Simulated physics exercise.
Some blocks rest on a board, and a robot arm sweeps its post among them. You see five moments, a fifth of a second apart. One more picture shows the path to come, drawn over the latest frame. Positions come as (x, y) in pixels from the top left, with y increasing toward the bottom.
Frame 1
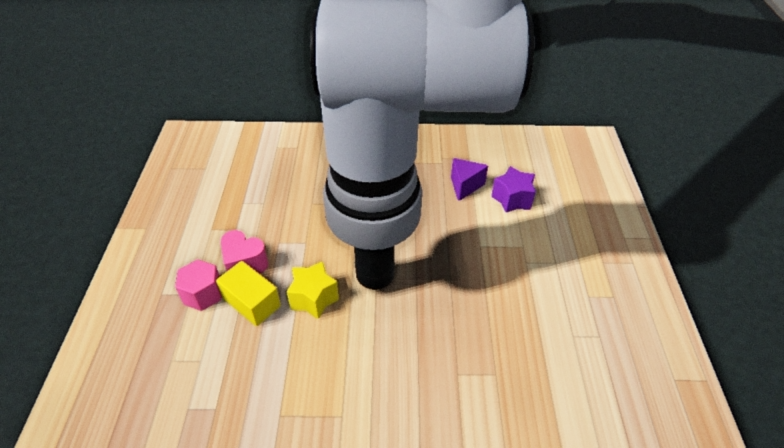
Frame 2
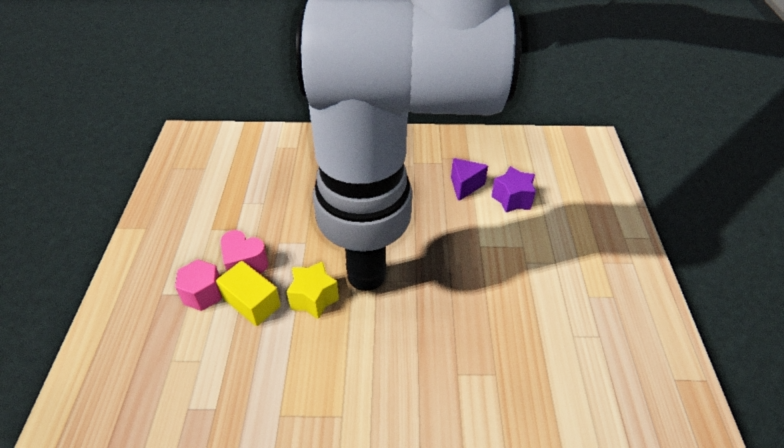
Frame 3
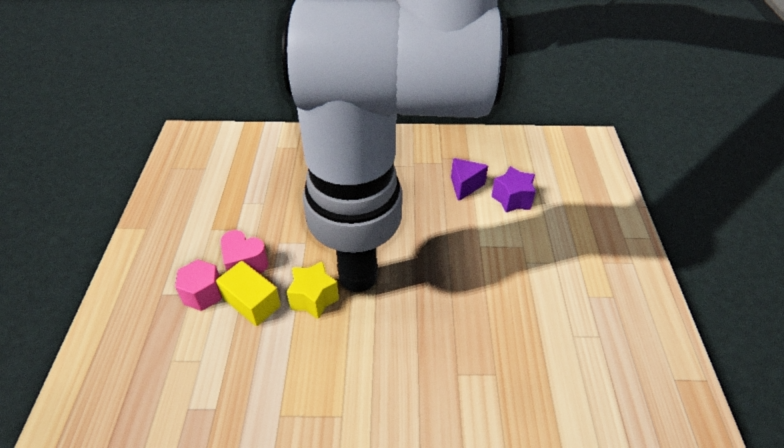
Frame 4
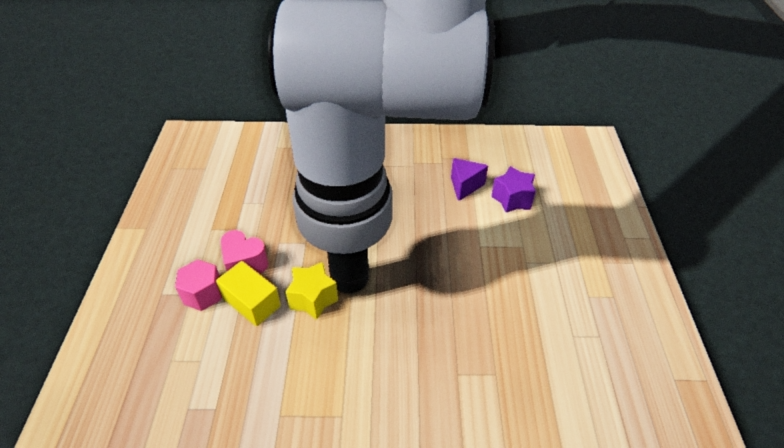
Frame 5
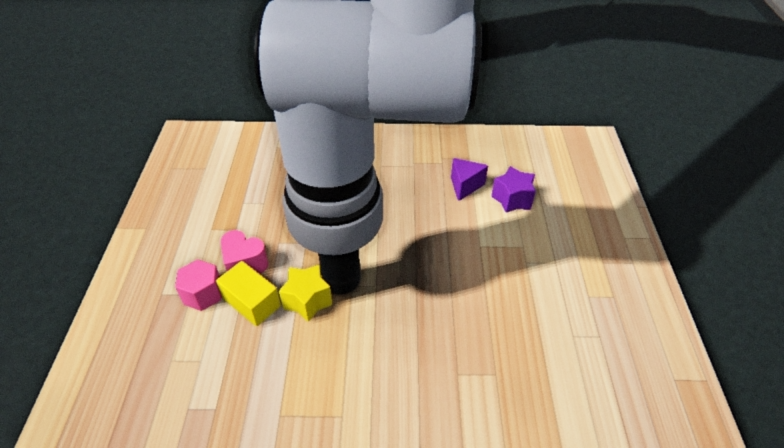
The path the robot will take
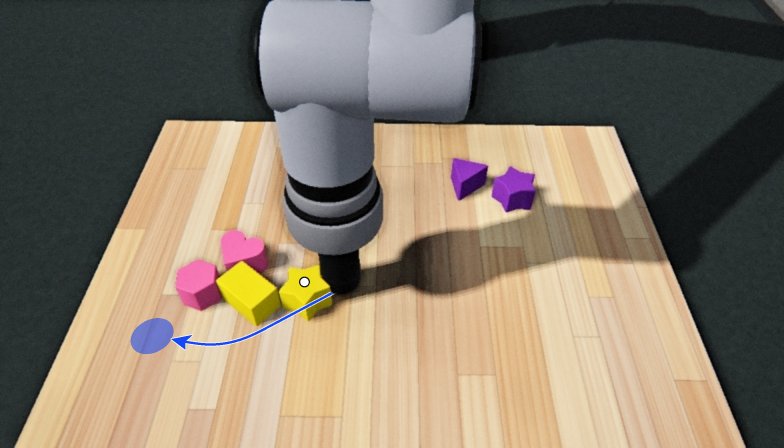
The footage shows a robot arm moving its black post slowly left across a wooden board toward a yellow star-shaped block, then nudging it slightly left, while the other yellow block and the pink and purple blocks stay still.
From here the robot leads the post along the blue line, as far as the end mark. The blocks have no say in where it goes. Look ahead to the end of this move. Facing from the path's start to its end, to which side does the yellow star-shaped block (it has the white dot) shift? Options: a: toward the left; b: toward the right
That would be a.
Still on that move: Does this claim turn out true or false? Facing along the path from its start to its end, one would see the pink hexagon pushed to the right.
That is true.
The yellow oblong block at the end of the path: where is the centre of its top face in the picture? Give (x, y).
By then it is at (195, 291).
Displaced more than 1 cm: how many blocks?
Three or more get moved.
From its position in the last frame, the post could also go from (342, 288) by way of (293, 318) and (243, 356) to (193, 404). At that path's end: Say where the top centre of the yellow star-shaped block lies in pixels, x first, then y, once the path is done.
It comes to (140, 383).
Path on the board, from (342, 288) by way of (284, 318) and (219, 344) to (152, 336); the dot is on the yellow star-shaped block.
On the path given first. One third of the way, post at (282, 311); pink hexagon at (190, 273); yellow oblong block at (218, 290), turned 80° clockwise; yellow star-shaped block at (242, 320).
Two thirds of the way, post at (213, 337); pink hexagon at (189, 270); yellow oblong block at (210, 293), turned 110° clockwise; yellow star-shaped block at (172, 352), turned 20° anticlockwise.
At the end, post at (148, 328); pink hexagon at (189, 259); pink heart block in place; yellow oblong block at (195, 291), turned 145° clockwise; yellow star-shaped block at (145, 360), turned 65° anticlockwise.
